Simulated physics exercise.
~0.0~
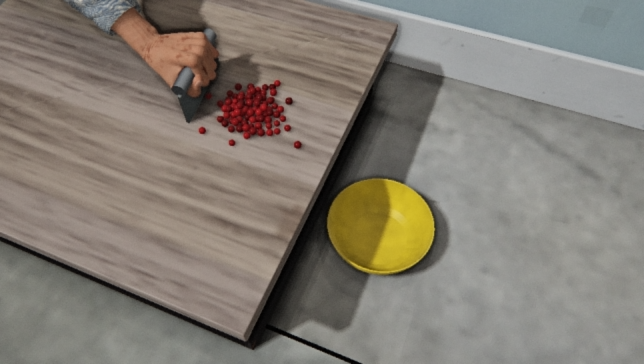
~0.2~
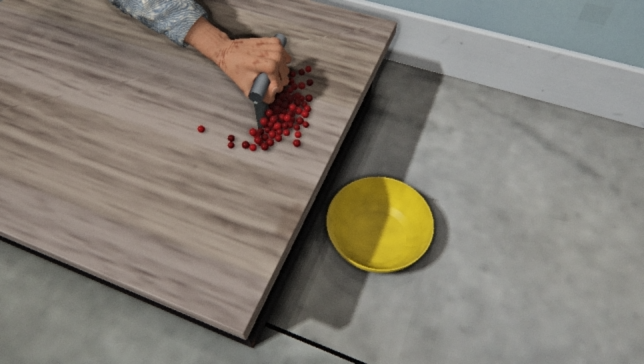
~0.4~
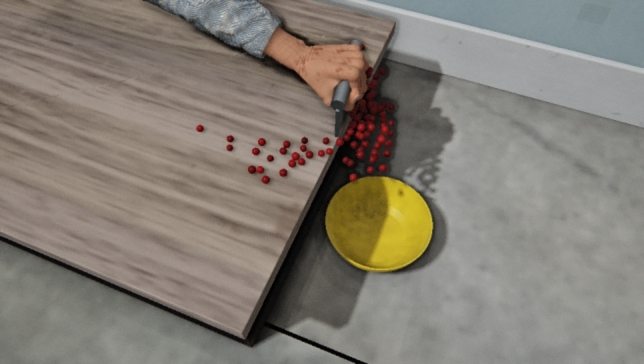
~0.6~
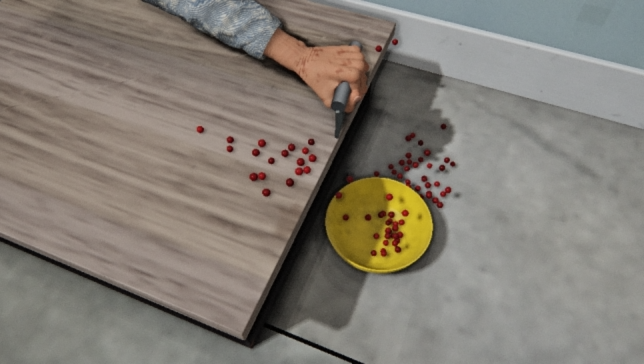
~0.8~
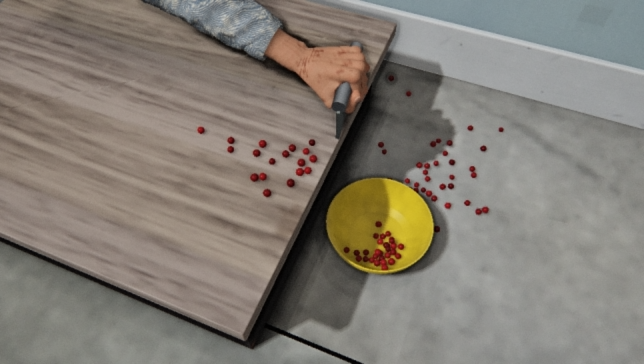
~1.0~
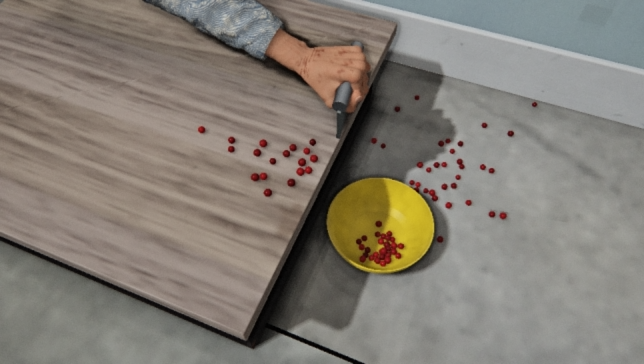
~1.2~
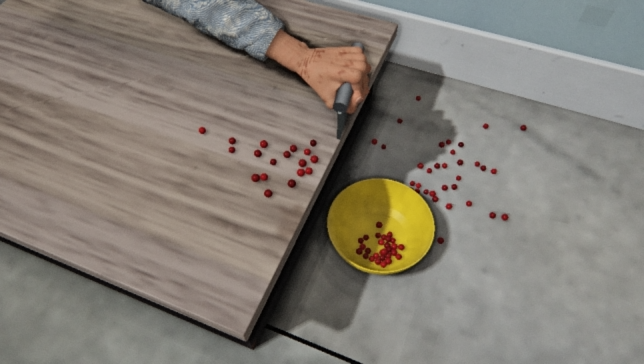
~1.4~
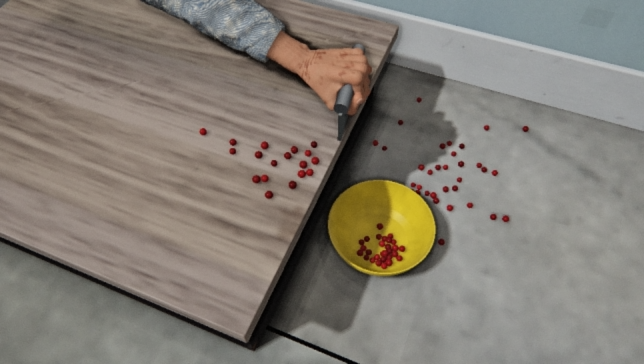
A hand scrapes red berries off a board, some landing in a yellow bowl, many missing.
